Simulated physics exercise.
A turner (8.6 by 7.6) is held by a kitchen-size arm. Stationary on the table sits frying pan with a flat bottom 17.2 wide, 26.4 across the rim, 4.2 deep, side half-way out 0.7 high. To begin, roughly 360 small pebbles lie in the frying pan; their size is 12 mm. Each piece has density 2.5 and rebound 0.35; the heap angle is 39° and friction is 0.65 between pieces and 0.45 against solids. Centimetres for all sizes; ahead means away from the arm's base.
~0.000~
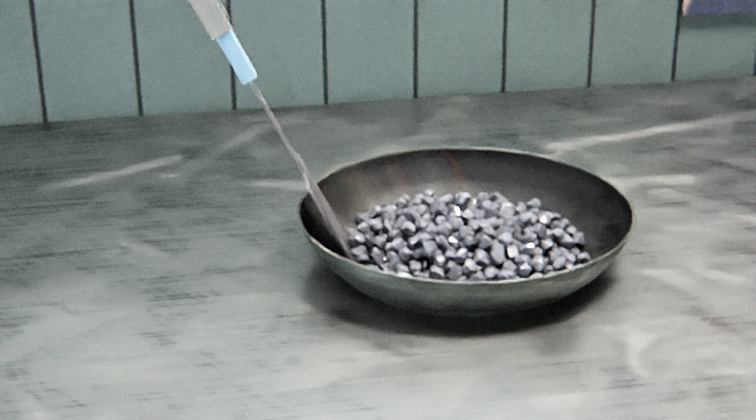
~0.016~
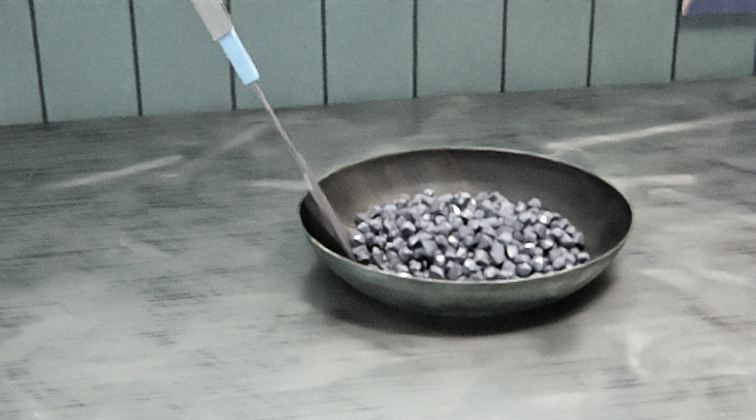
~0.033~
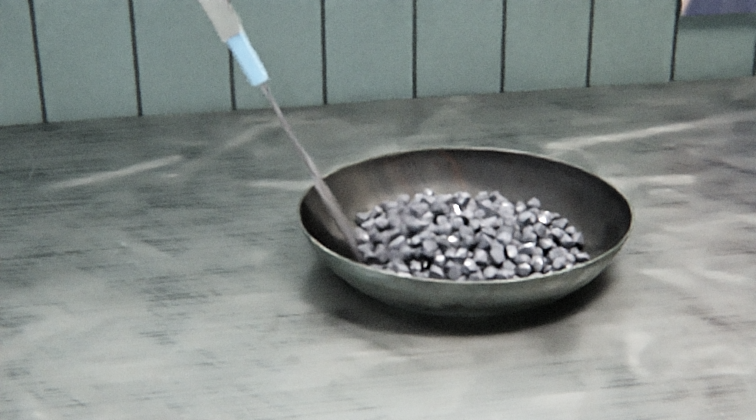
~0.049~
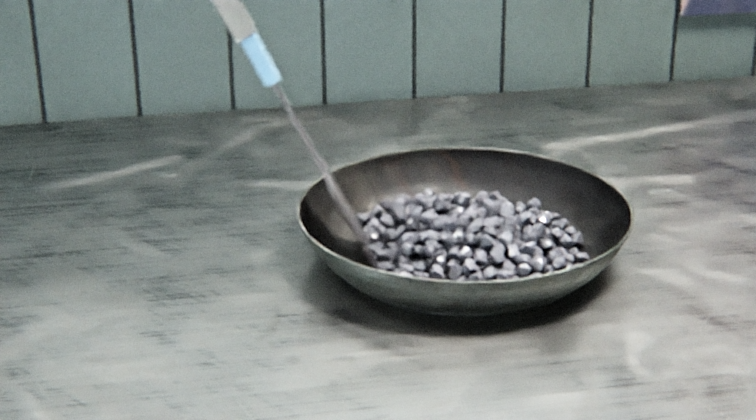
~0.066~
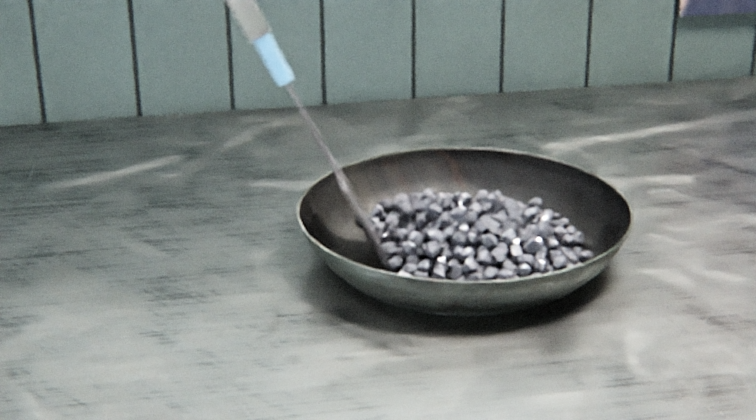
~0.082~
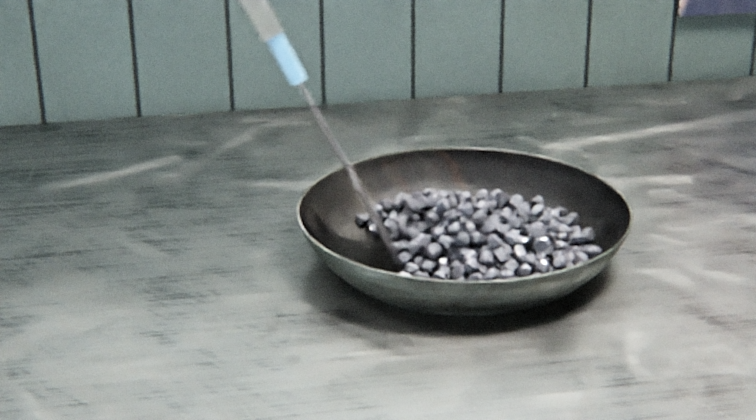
A thin tool with a light blue section on its handle, its lower end inside a dark round pan, moves slowly right, pushing small gray pebbles slightly rightward while the pan stays in place on a gray tabletop.
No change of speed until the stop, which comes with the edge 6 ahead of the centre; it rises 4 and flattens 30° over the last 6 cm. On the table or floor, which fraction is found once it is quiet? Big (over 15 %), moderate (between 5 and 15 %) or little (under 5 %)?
The share is little.
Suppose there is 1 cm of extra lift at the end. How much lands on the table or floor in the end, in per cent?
Some 0 in a hundred.
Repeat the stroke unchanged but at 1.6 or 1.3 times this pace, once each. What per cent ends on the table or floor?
First try around 10 %, second try around 0 %.
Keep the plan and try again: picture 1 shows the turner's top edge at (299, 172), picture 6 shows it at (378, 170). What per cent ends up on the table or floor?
My guess would be close to 10 per cent.
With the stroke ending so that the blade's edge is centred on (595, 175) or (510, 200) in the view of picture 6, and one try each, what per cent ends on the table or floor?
First try roughly 30 percent, second roughly 0 percent.
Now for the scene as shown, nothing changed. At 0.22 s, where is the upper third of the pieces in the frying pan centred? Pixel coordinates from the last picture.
The middle sits at approx. (560, 214).
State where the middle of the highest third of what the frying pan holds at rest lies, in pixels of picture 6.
At about (574, 212).
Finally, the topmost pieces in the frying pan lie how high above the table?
It reaches around 5.5 cm.
By 0.15 s, sloping 64°, highest piece 5 above the table; 363 in the frying pan.
By 0.22 s, sloping 50°, highest piece 5 above the table; 363 in the frying pan.
By 0.45 s, sloping 34°, highest piece 5 above the table; 362 in the frying pan, 1 on the table or floor.
By 1.50 s, sloping 34°, highest piece 5 above the table; 362 in the frying pan, 1 on the table or floor.
Final count, 362 in the frying pan, 1 on the table or floor. That is 0 % on the table or floor.
